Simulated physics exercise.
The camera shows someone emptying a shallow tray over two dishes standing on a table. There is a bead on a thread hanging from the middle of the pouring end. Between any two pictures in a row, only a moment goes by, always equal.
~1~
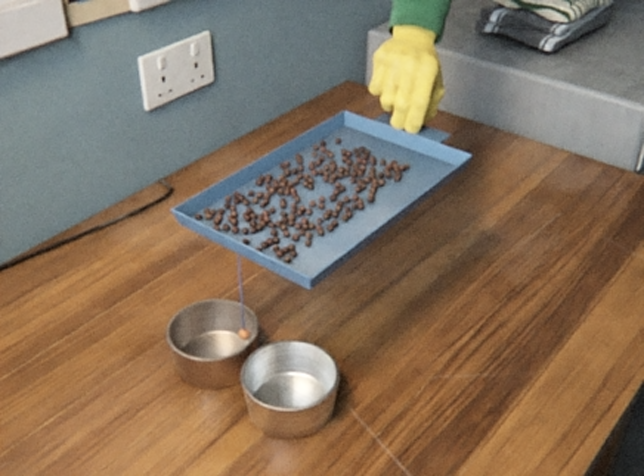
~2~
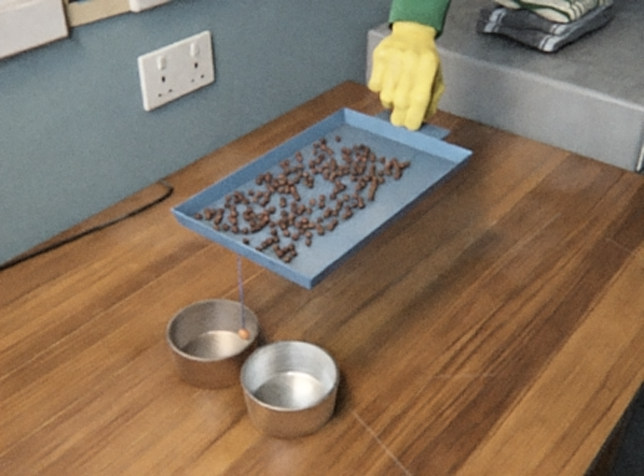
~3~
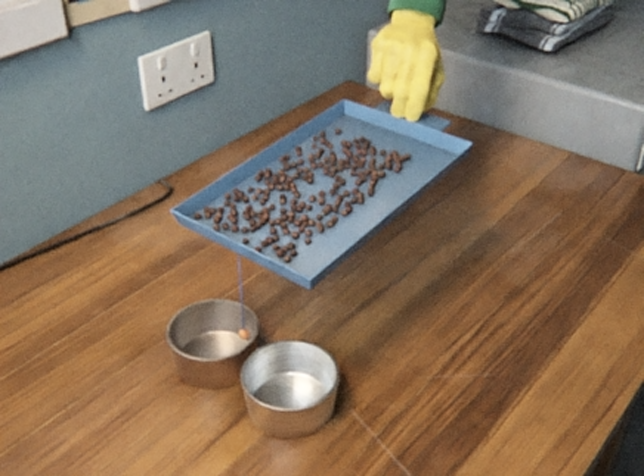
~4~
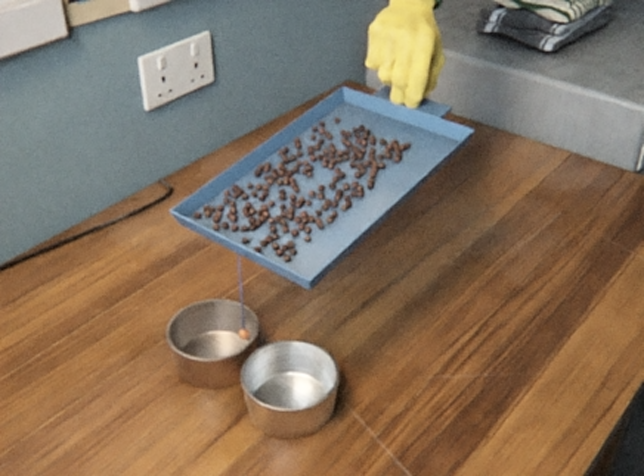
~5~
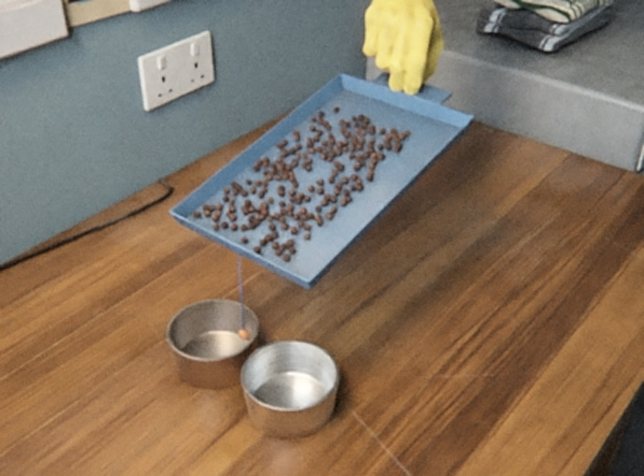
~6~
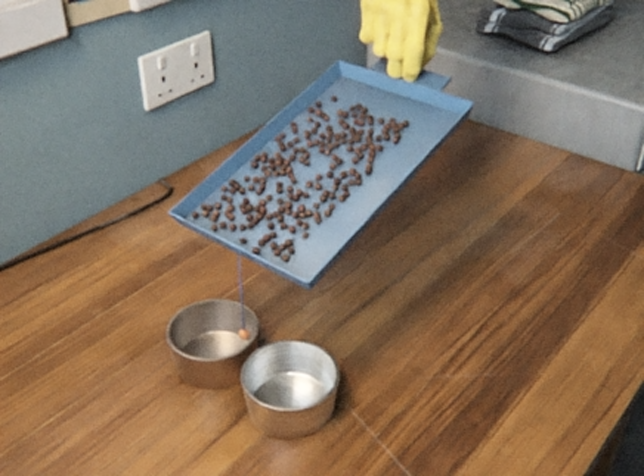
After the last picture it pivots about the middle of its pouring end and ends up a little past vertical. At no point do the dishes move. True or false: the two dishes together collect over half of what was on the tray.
False, they collect less than half.
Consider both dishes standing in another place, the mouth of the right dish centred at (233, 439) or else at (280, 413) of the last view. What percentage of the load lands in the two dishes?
It comes to near 20 per cent the first time and near 80 per cent the second time.
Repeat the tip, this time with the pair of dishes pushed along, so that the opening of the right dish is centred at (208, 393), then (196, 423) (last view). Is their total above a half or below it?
A majority, then a minority.
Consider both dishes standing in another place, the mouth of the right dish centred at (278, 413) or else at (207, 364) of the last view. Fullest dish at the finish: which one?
Well, the first go goes to the leftmost dish, and the second to the rightmost dish.
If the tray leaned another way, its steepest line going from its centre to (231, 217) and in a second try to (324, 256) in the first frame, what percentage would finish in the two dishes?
I'd expect around 70 in a hundred first and around 90 in a hundred second.
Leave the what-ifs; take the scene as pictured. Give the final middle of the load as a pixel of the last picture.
The centre comes to rest near (211, 416).
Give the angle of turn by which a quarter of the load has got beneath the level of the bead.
100° or so.
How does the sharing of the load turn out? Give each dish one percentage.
Per hundred pieces, the left dish ends with about 10 and the right dish with about 20.
Just after the last frame, tray tipped steeply; almost all on the tray; just a few outside both; just a few in the air.
A moment on, tray tipped past a quarter turn; roughly a quarter on the tray; about a tenth in the right dish; just a few in the left dish; about a tenth outside both; roughly half in the air.
Further on, tray tipped past a quarter turn; roughly a quarter in the right dish; about a tenth in the left dish; the larger part outside both.
When it is over, tray tipped past a quarter turn; roughly a quarter in the right dish; about a tenth in the left dish; the larger part outside both.
